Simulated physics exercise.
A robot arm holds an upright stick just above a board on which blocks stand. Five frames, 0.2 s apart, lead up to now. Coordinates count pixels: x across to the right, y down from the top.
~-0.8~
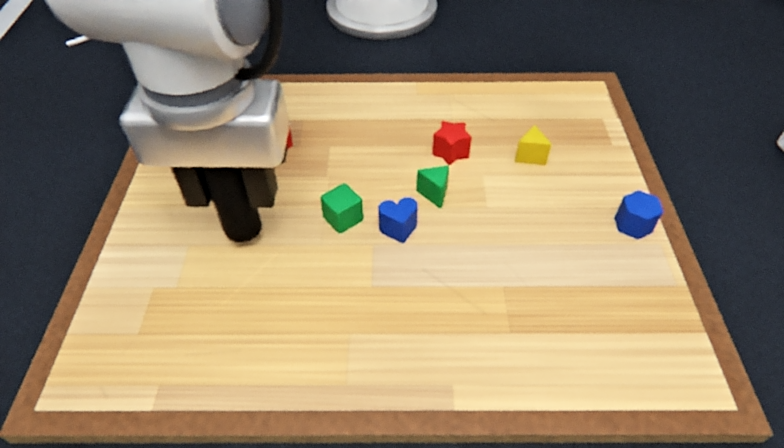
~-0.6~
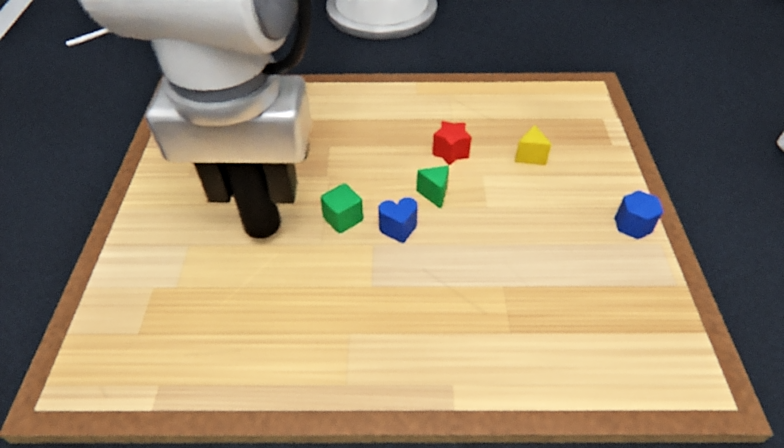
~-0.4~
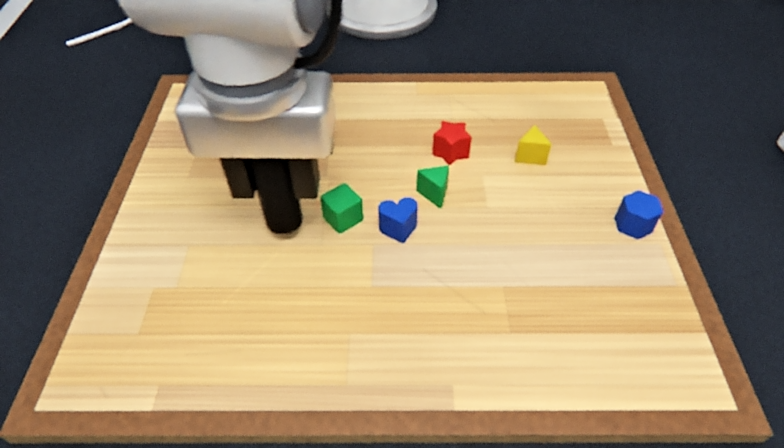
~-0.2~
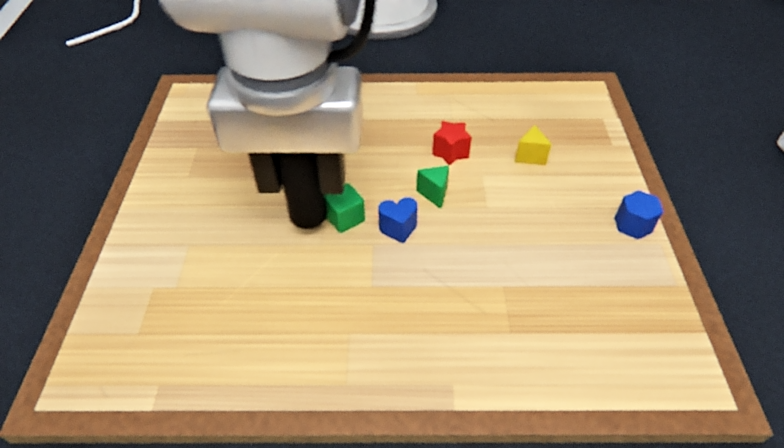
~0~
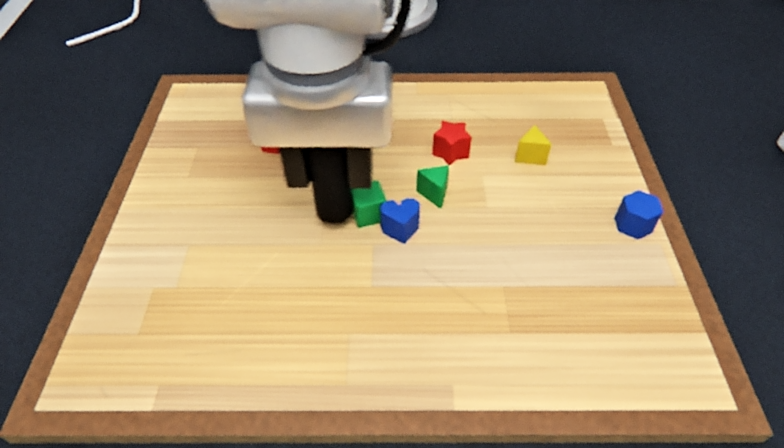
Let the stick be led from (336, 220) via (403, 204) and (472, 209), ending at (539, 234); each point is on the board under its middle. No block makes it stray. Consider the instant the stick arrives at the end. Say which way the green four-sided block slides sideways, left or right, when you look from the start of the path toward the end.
So, looking from the first point of the path to the last, the green four-sided block moves leftwards.
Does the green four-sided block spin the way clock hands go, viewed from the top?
No, that is not how it ends up.
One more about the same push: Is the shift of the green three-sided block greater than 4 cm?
That would be a yes.
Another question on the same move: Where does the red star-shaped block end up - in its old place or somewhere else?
The block you're asking about stays where it is.
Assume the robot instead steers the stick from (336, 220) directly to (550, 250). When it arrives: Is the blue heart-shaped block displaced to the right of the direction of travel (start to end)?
Yes, I think so.
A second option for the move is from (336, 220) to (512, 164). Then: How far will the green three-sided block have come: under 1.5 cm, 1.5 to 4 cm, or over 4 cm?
Range: Over 4 cm.
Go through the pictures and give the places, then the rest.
Tip of the stick (243, 228), middles of tops, green four-sided block (341, 197), blue heart-shaped block (399, 208), green three-sided block (436, 174), red star-shaped block (453, 131), in the first picture.
Stick (263, 225), nothing pushed, in the second picture.
Stick (284, 220), nothing pushed, in the third picture.
Stick (308, 215), green four-sided block (343, 197), in the fourth picture.
Stick (334, 210), green four-sided block (368, 193), blue heart-shaped block (401, 209), green three-sided block (436, 174), red star-shaped block (453, 131), in the fifth picture.
What follows on the original path. One third of the way, stick (404, 195); green four-sided block (437, 178); blue heart-shaped block (406, 210); green three-sided block (459, 168), turned 25° clockwise.
Two thirds of the way, stick (474, 200); green four-sided block (500, 172), turned 40° anticlockwise; blue heart-shaped block (406, 210); green three-sided block (506, 155), turned 15° anticlockwise.
At the end, stick (542, 225); green four-sided block (504, 171), turned 45° anticlockwise; blue heart-shaped block (406, 210); green three-sided block (507, 153), turned 20° anticlockwise; red star-shaped block unmoved.
